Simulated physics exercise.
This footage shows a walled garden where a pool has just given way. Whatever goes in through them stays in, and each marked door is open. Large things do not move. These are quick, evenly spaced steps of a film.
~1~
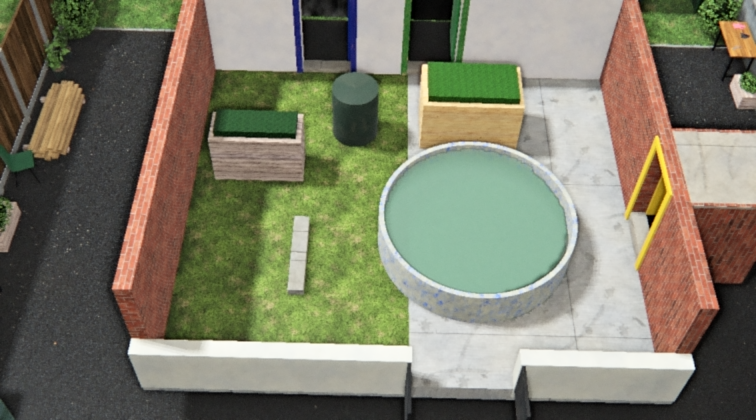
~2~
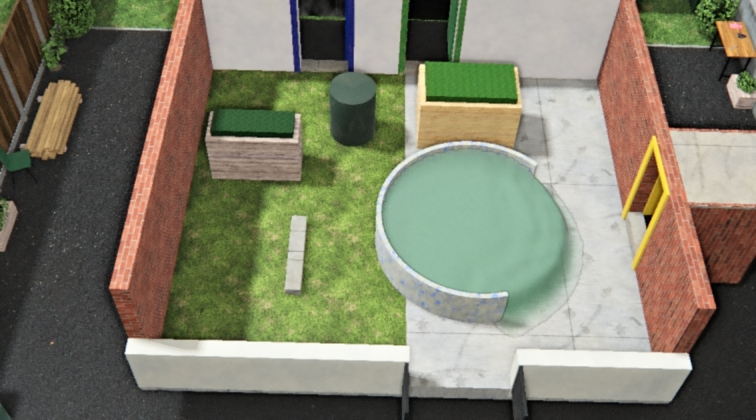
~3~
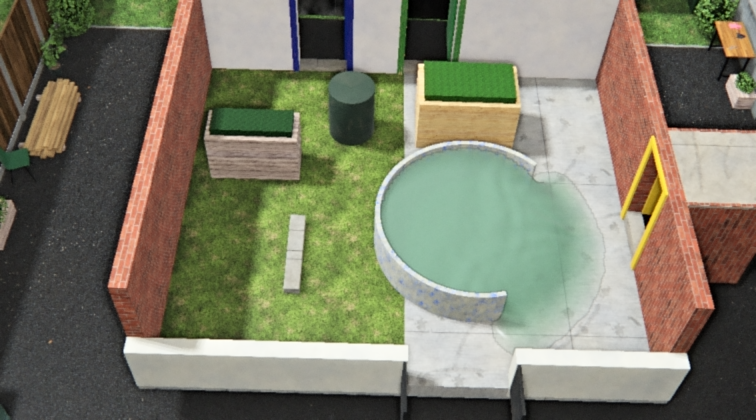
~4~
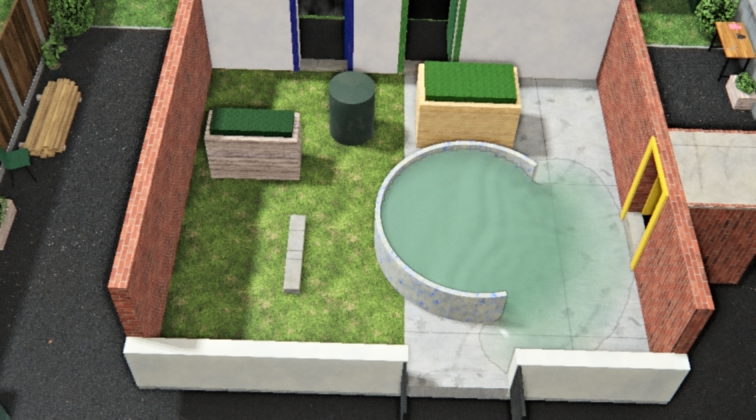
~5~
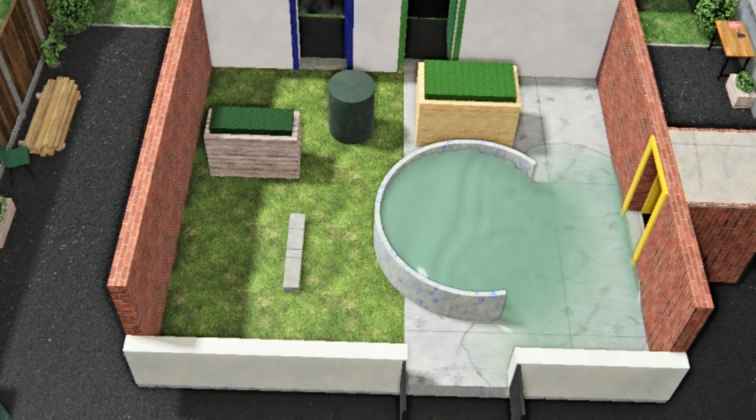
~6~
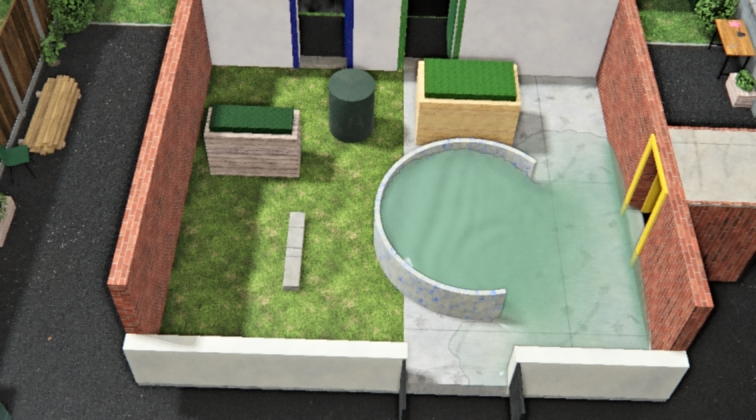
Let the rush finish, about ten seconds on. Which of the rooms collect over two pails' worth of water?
The yellow door collects over two pails; the green door collects two pails or less; the blue door collects two pails or less.
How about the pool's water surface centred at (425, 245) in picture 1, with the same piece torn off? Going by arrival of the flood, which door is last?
Door marked blue.
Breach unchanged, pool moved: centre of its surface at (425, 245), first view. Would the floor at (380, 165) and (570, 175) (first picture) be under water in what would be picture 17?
In the order asked: Unreached, then waterlogged.
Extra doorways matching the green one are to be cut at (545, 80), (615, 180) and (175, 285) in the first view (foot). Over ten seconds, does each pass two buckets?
Well, the first one overshoots, the next overshoots, and the last doesn't reach it.
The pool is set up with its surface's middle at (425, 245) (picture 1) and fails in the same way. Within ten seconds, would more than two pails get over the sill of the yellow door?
Result, one by one - yellow: Above the limit.
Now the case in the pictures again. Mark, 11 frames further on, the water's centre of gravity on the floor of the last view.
Near (536, 253).
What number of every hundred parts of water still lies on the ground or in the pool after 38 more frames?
Close to 90 in a hundred.
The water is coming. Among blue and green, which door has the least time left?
It would be the green door.
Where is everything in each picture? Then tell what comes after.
The round tank at (477, 218) is whole and still, in the first frame.
The front is at a hidden place, out from the gap at (563, 256), in the second frame.
The front is at (511, 347), out from the gap at (561, 256), in the third frame.
The front is at a hidden place, out from the gap at (561, 258), in the fourth frame.
The front is at (581, 149), out from the gap at (560, 257), in the fifth frame.
The front is at (607, 141), out from the gap at (560, 256), in the sixth frame.
A moment on, water covers 25 % of the floor; the yellow door over two buckets in, the green door not reached, the blue door not reached.
Next, water covers 30 % of the floor; the yellow door far over two buckets in, the green door not reached, the blue door not reached.
Then, water covers 50 % of the floor; the yellow door far over two buckets in, the green door wet at the sill, nothing in, the blue door not reached.
Later, water covers 80 % of the floor; the yellow door far over two buckets in, the green door wet at the sill, nothing in, the blue door wet at the sill, nothing in.
In the end, water covers 95 % of the floor; the yellow door far over two buckets in, the green door wet at the sill, nothing in, the blue door under two buckets in.
